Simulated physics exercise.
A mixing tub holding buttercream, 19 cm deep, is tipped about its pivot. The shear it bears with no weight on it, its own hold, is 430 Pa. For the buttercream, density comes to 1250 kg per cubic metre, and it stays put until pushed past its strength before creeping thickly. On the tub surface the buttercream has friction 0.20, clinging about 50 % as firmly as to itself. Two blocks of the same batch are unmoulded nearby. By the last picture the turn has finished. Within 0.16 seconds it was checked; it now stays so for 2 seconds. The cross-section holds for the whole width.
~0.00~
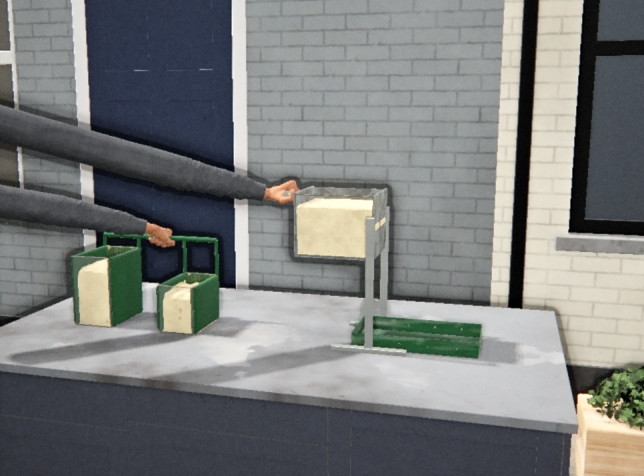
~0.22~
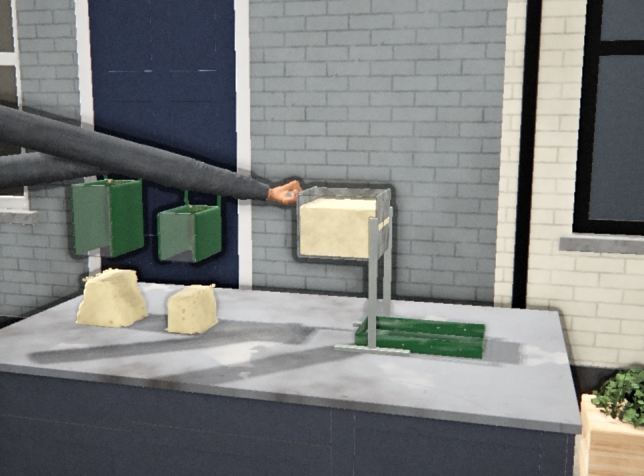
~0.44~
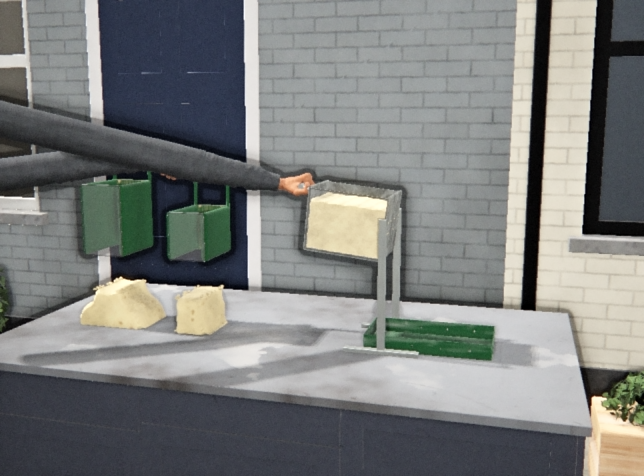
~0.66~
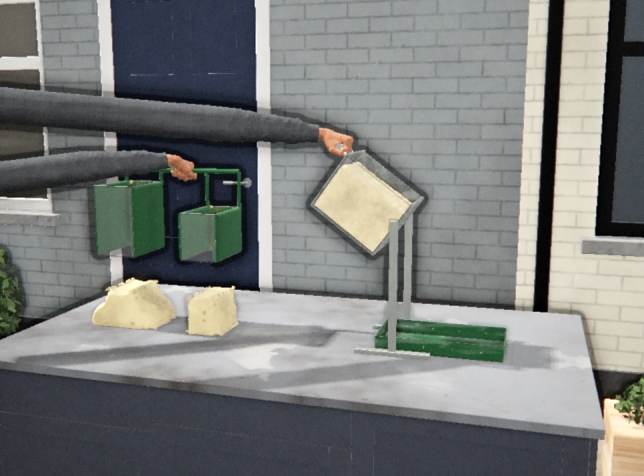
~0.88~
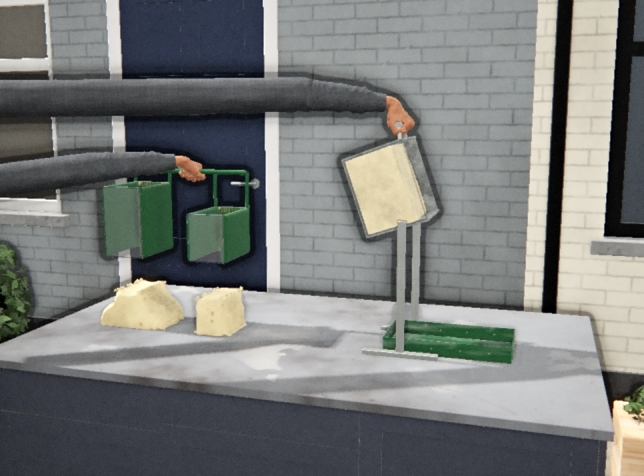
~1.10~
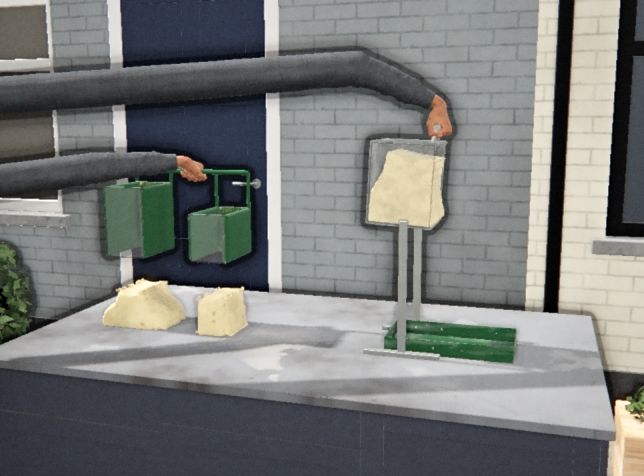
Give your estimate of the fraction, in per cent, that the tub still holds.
The tub still holds about 37 per cent.
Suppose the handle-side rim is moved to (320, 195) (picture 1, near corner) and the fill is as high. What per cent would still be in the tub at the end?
55 %.
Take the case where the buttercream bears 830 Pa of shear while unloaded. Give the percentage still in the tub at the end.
50 %.
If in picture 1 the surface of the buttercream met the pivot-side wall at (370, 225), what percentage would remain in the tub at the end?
That gives some 55 %.
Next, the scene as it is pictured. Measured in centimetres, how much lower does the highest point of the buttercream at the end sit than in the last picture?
The top ends up some 14 cm below its level in the last picture.
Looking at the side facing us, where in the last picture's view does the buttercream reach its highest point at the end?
It ends up highest close to (391, 197).
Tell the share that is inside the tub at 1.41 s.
Around 40 percent stays in the tub.
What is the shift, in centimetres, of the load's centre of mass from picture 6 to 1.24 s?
Roughly 8 cm.
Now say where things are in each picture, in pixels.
The first frame shows handle-side rim at (297, 194), tilt 0 degrees; highest point of the buttercream at (302, 206); test blocks 21 cm, 13 cm high (left to right).
The second frame shows handle-side rim at (300, 194), tilt 0 degrees; highest point of the buttercream at (305, 206); test blocks 16 cm, 13 cm high (left to right).
The third frame shows handle-side rim at (312, 188), tilt 6 degrees; highest point of the buttercream at (316, 201); test blocks 13 cm, 13 cm high (left to right).
The fourth frame shows handle-side rim at (349, 156), tilt 37 degrees; highest point of the buttercream at (345, 169); test blocks 13 cm, 13 cm high (left to right).
The fifth frame shows handle-side rim at (403, 141), tilt 71 degrees; highest point of the buttercream at (392, 149); test blocks 13 cm, 13 cm high (left to right).
The sixth frame shows handle-side rim at (436, 147), tilt 93 degrees; highest point of the buttercream at (391, 153); test blocks 13 cm, 13 cm high (left to right).
By 1.24 s, the tub is at 93 degrees and holds 67 %.
By 1.41 s, the tub is at 93 degrees and holds 40 %.
By 1.58 s, the tub is at 93 degrees and holds 37 %.
By 1.75 s, the tub is at 93 degrees and holds 37 %.
By 3.10 s, at the end, the tub is at 93 degrees and holds 37 %.
